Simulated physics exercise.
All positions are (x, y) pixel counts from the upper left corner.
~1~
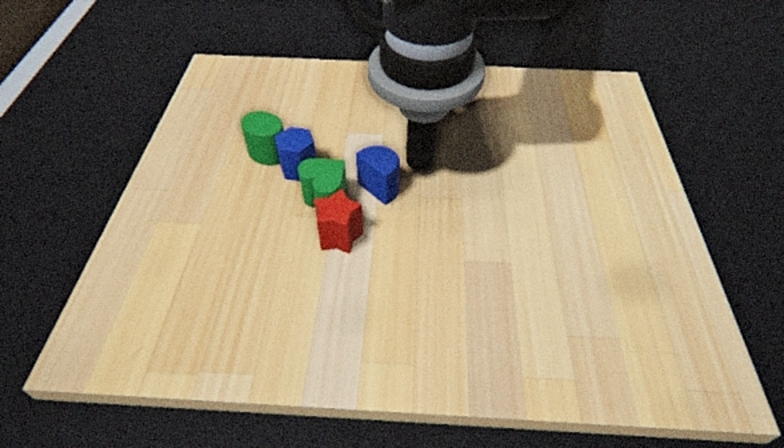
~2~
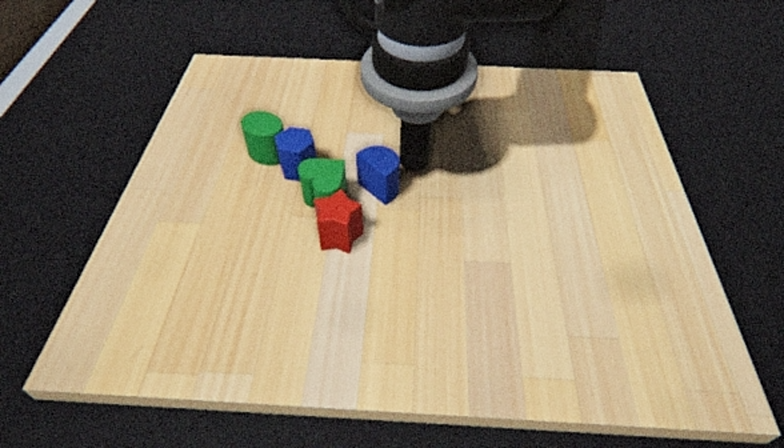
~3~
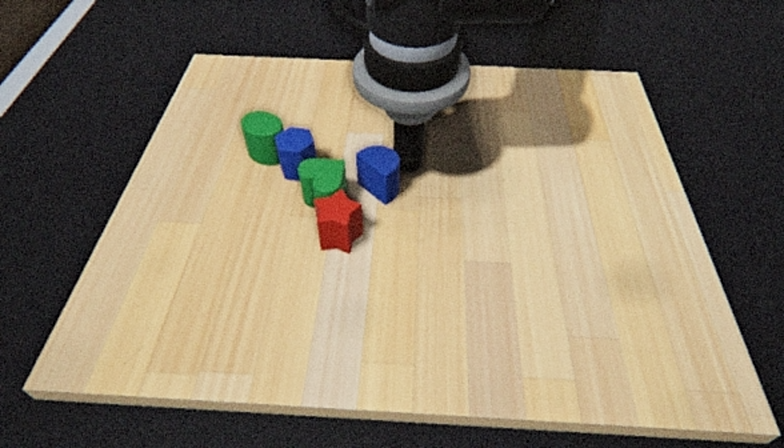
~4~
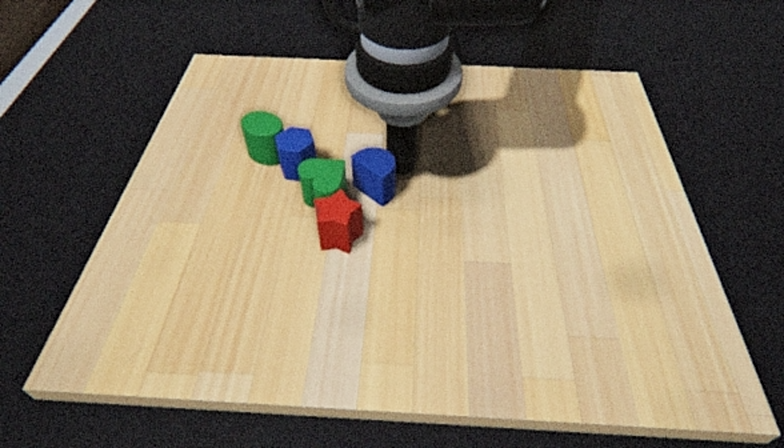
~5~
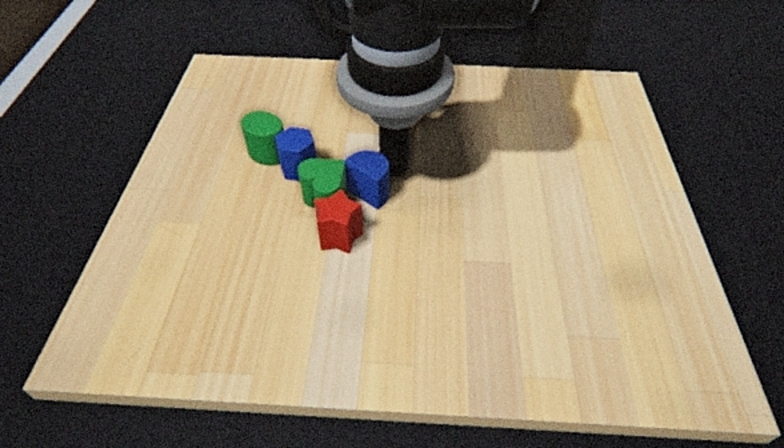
On a light wooden board, a robot arm moves slightly left and nudges a blue D-shaped block toward a green heart.
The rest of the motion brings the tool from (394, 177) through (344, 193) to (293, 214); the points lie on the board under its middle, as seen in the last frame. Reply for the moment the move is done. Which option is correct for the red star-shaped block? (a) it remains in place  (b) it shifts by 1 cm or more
Choice a: It remains in place.
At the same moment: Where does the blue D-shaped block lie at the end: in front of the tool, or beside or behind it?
Ahead.
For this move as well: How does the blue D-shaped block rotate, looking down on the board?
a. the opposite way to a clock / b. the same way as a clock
The correct letter is b.
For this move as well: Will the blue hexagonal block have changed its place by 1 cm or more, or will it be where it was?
Its place stays the same.
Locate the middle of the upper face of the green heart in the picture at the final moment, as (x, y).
I'd expect the centre of its top face to be at (221, 210).
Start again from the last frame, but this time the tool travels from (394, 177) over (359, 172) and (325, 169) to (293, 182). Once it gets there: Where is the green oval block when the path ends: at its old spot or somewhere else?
It is moved off its spot.
The first path, step by step. One third of the way, tool at (359, 179); green heart at (296, 180), turned 25° anticlockwise; blue D-shaped block at (330, 173), turned 30° clockwise.
Two thirds of the way, tool at (326, 191); green heart at (261, 194), turned 30° anticlockwise; blue D-shaped block at (295, 186), turned 25° clockwise.
At the end, tool at (292, 205); blue hexagonal block in place; green heart at (221, 210), turned 30° anticlockwise; red star-shaped block in place; blue D-shaped block at (257, 201), turned 25° clockwise.
